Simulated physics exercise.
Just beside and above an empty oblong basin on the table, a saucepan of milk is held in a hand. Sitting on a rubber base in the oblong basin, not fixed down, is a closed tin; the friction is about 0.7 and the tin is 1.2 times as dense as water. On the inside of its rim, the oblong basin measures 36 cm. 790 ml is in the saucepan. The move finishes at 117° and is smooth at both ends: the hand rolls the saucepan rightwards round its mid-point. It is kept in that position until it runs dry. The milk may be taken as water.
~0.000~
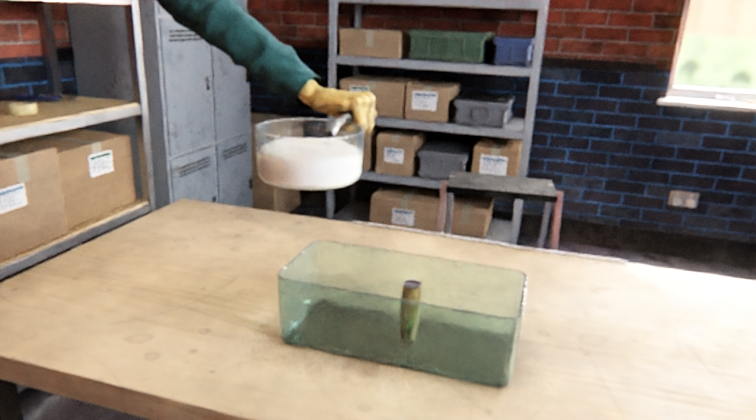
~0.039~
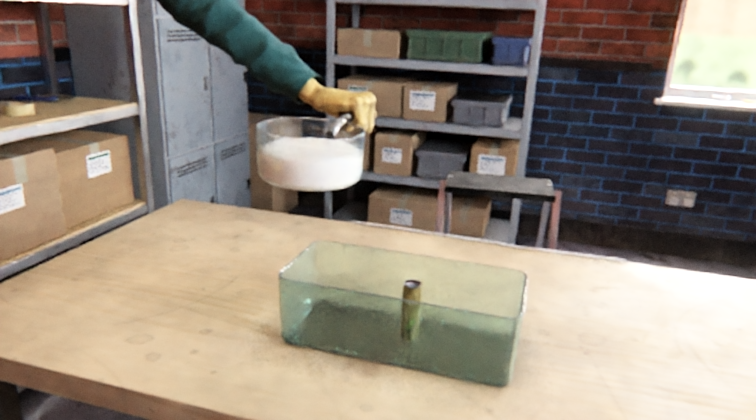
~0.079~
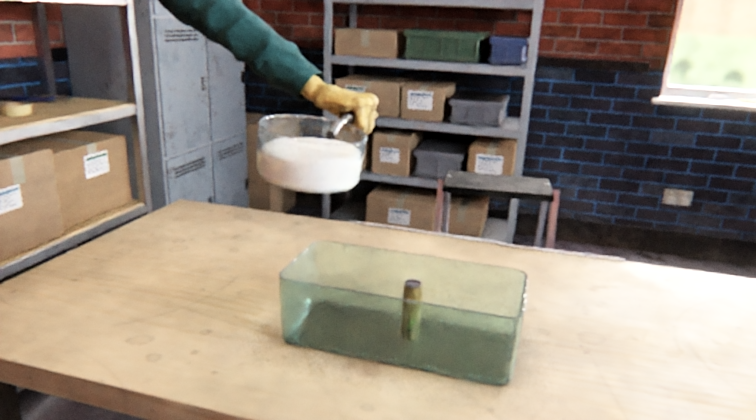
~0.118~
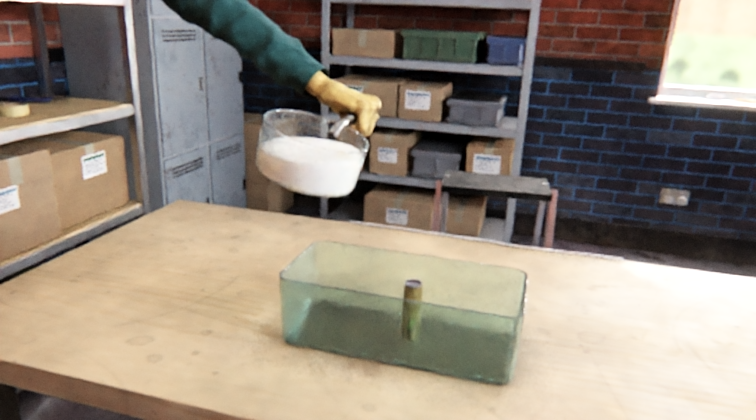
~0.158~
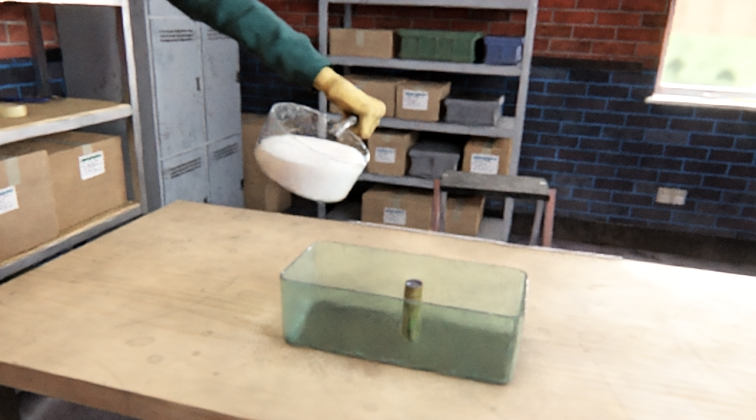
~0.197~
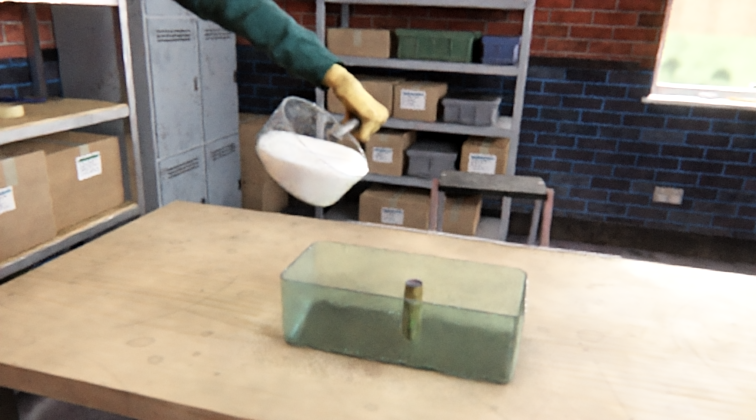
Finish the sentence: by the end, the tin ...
By the end, the tin is still upright.
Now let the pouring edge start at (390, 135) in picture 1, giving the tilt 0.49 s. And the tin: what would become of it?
Then the tin comes down.
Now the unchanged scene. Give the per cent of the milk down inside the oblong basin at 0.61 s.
Some 92 percent of the total.
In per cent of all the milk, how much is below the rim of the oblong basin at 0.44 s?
Roughly 30 percent.
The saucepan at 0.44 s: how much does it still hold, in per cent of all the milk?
I reckon about 12 in a hundred is still held.
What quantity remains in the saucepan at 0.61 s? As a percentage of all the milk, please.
Around 1 in a hundred.
After 0.44 s the tilt is 113° and 13 per cent is still to pour; the tin stands where it began.
After 0.61 s the tilt is 117° and 1 per cent is still to pour; the tin stands 1 cm from where it began.
After 0.79 s the tilt is 117° and 0 per cent is still to pour; the tin stands 1 cm from where it began.
After 0.99 s the tilt is 117° and 0 per cent is still to pour; the tin stands 1 cm from where it began.
In the end the tin stands 1 cm from where it began.
